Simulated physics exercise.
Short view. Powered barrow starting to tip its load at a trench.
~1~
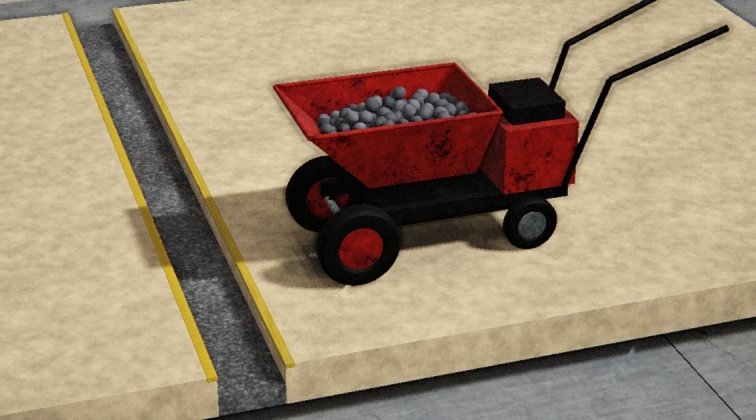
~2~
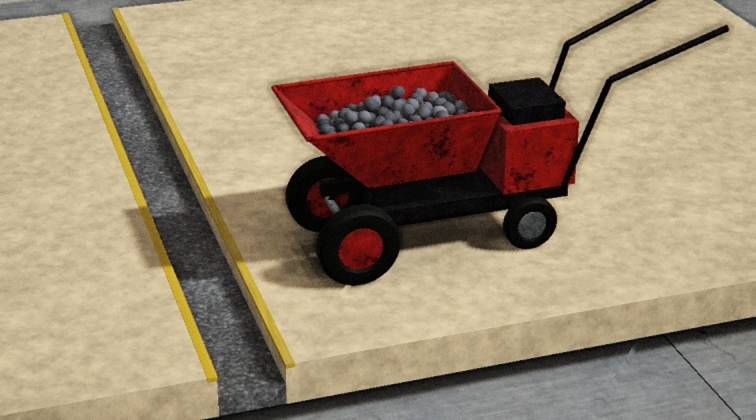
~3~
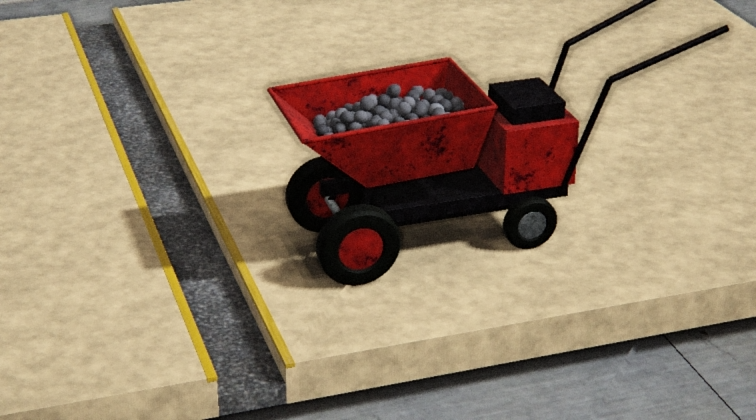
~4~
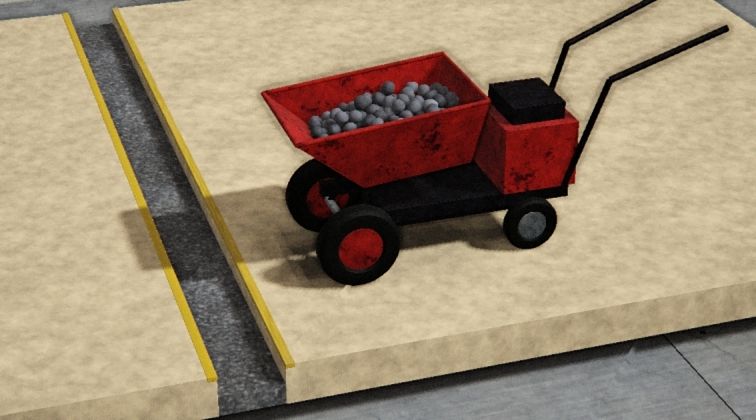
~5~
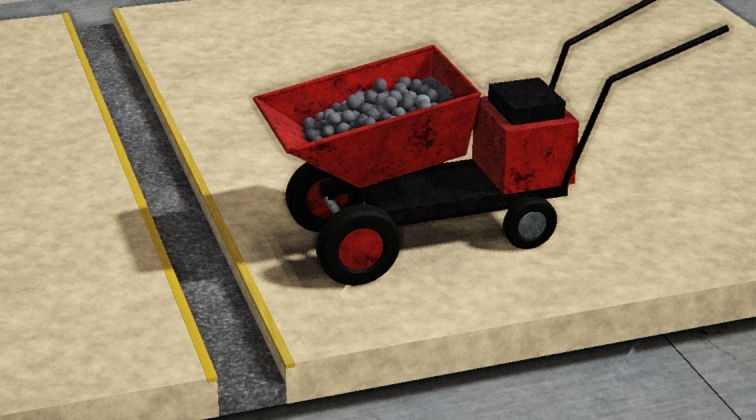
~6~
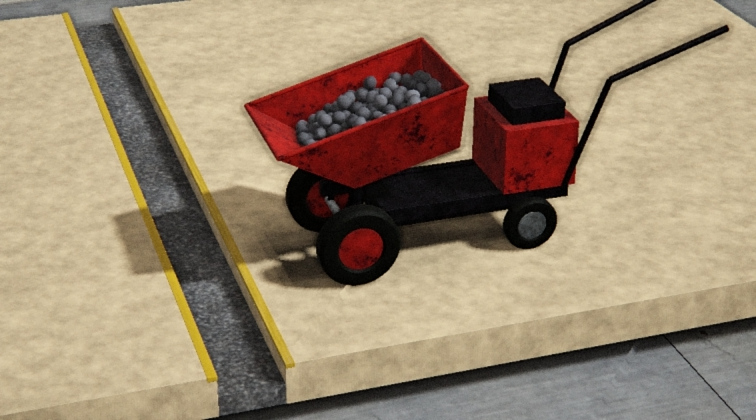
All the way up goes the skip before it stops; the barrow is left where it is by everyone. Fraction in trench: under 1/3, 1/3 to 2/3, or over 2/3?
1/3 to 2/3.
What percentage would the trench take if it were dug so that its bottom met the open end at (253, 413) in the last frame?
Near 60 %.
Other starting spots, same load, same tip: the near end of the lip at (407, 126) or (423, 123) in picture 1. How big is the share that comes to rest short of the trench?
40 and 50 percent, in that order.
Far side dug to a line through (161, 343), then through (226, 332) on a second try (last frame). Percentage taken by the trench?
The first gives 80 %, the second 10 %.
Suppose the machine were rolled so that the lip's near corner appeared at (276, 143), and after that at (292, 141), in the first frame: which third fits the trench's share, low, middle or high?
Place one, under a third; place two, less than a third.
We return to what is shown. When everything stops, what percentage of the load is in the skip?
Roughly 5 per cent.
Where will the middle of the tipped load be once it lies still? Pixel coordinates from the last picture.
Resting centre, last picture - approx. (167, 278).
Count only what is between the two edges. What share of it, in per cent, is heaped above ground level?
Estimate: Near 20 per cent.
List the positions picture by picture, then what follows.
Lip of the skip at (310, 139), level; top of the load at (409, 111), round cobbles; first edge of the trench at (271, 324); far edge at (196, 337), the trench over half as wide as the skip, and shallow for its width, in the first frame.
Lip of the skip at (308, 140), level; top of the load at (408, 110), in the second frame.
Lip of the skip at (304, 142), tipped barely; top of the load at (404, 109), in the third frame.
Lip of the skip at (297, 146), tipped a little; top of the load at (415, 108), in the fourth frame.
Lip of the skip at (288, 152), tipped a little; top of the load at (407, 104), in the fifth frame.
Lip of the skip at (279, 159), tipped clearly; top of the load at (412, 100); first edge of the trench at (271, 324); far edge at (196, 337), in the sixth frame.
Soon, skip tipped steeply; all in the skip.
A while on, skip tipped right over; most in the skip; about a quarter in or heaped over the trench; a small part beyond it; a stray few falling.
Towards the end, skip tipped right over; a small part in the skip; about a third in or heaped over the trench; about half beyond it.
Finally, skip tipped right over; a small part in the skip; about half in or heaped over the trench; about half beyond it.
